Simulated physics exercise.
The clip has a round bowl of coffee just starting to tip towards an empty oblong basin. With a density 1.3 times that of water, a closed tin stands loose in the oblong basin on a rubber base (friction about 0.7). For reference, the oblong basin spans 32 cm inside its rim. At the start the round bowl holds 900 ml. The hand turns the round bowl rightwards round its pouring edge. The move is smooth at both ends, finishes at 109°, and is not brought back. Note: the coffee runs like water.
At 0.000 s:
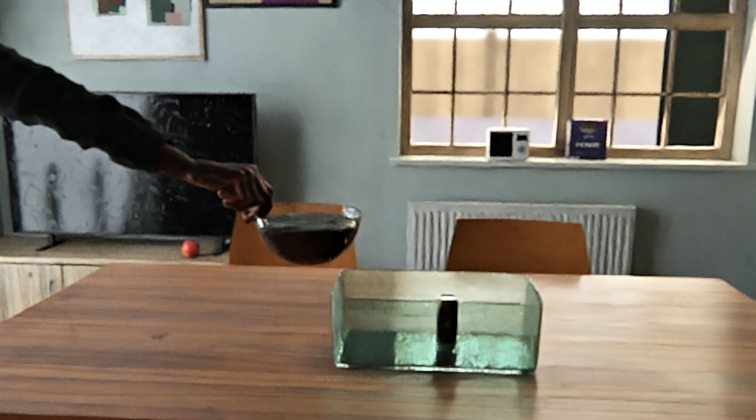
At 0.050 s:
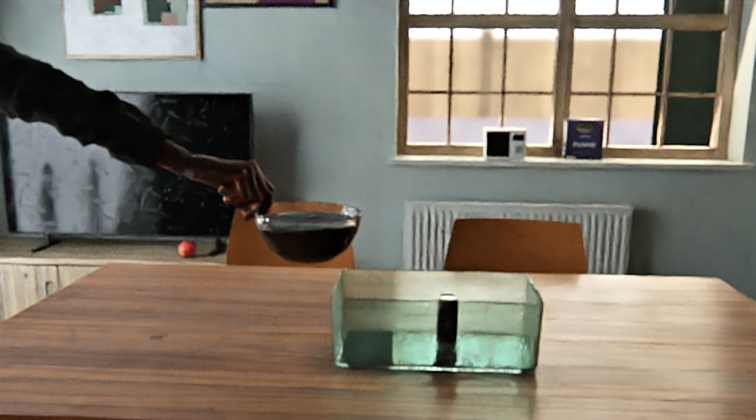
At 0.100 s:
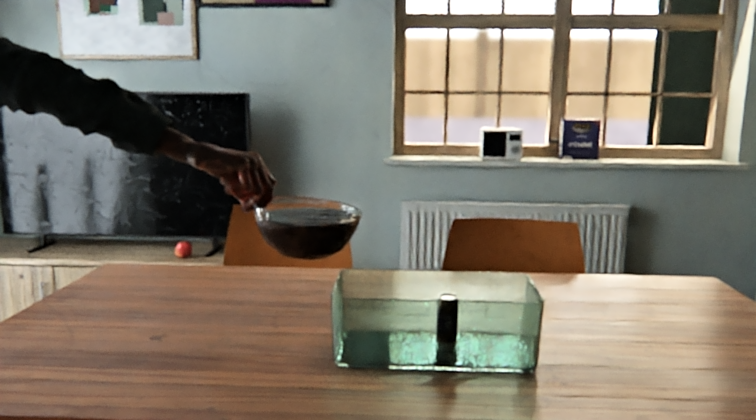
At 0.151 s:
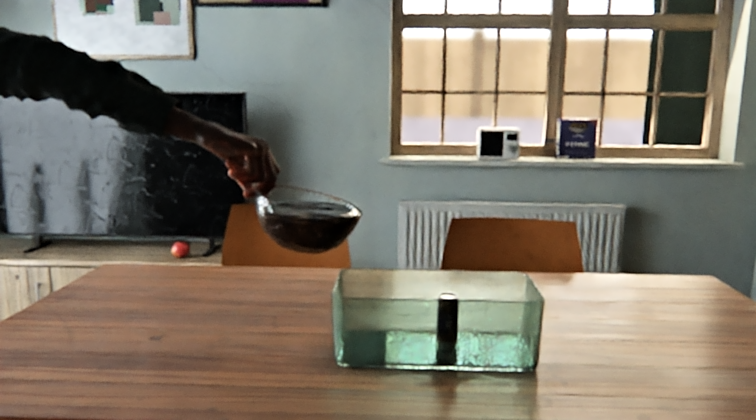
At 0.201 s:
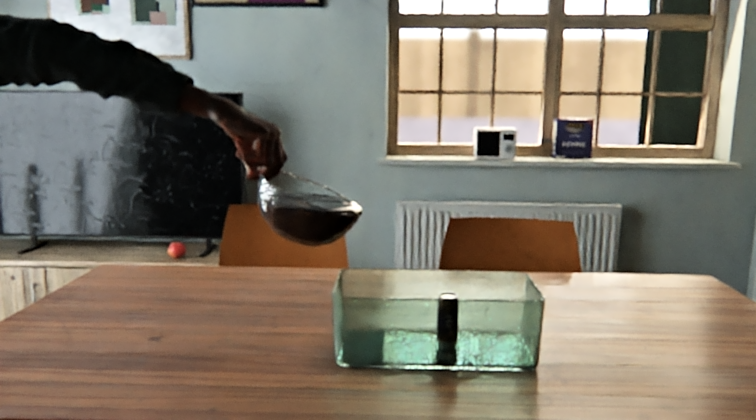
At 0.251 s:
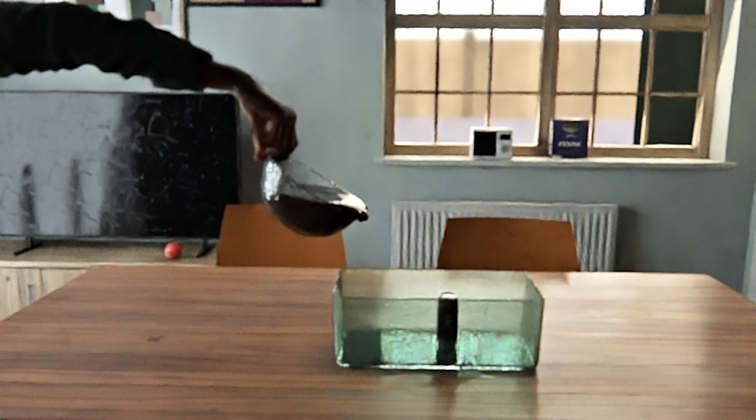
A hand holding a round glass bowl of dark coffee tilts it rightwards, slowly at first and then more steeply, until the coffee reaches the lip above an oblong glass basin with a dark tin standing inside.
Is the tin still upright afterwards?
It overturns.
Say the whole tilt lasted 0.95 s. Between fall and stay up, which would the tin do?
Result: Tin tipped over.
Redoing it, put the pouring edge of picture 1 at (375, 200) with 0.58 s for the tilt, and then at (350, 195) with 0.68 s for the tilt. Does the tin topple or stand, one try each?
Trial 1 - tin stays standing; trial 2 - tin tips.
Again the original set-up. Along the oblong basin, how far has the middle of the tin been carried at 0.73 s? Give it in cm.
Its middle sits about 3 cm from the start.
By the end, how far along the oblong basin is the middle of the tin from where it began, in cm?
Shift of tin centre: Approx. 7.5 cm.
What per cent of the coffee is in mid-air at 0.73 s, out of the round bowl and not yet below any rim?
Some 4 % is up in the air.
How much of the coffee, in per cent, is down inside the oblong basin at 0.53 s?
At that time the basin holds about 20 per cent of the liquid.
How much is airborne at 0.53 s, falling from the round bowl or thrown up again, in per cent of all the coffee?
I'd put it at about 62 percent.
Then, 0.53 s in, the tilt is 97° and 19 per cent is still to pour; the tin stands where it began.
Then, 0.73 s in, the tilt is 109° and 0 per cent is still to pour; the tin leans 34°.
Then, 0.94 s in, the tilt is 109° and 0 per cent is still to pour; the tin lies on its side.
Then, 1.17 s in, the tilt is 109° and 0 per cent is still to pour; the tin lies on its side.
Finally, the tin lies on its side.
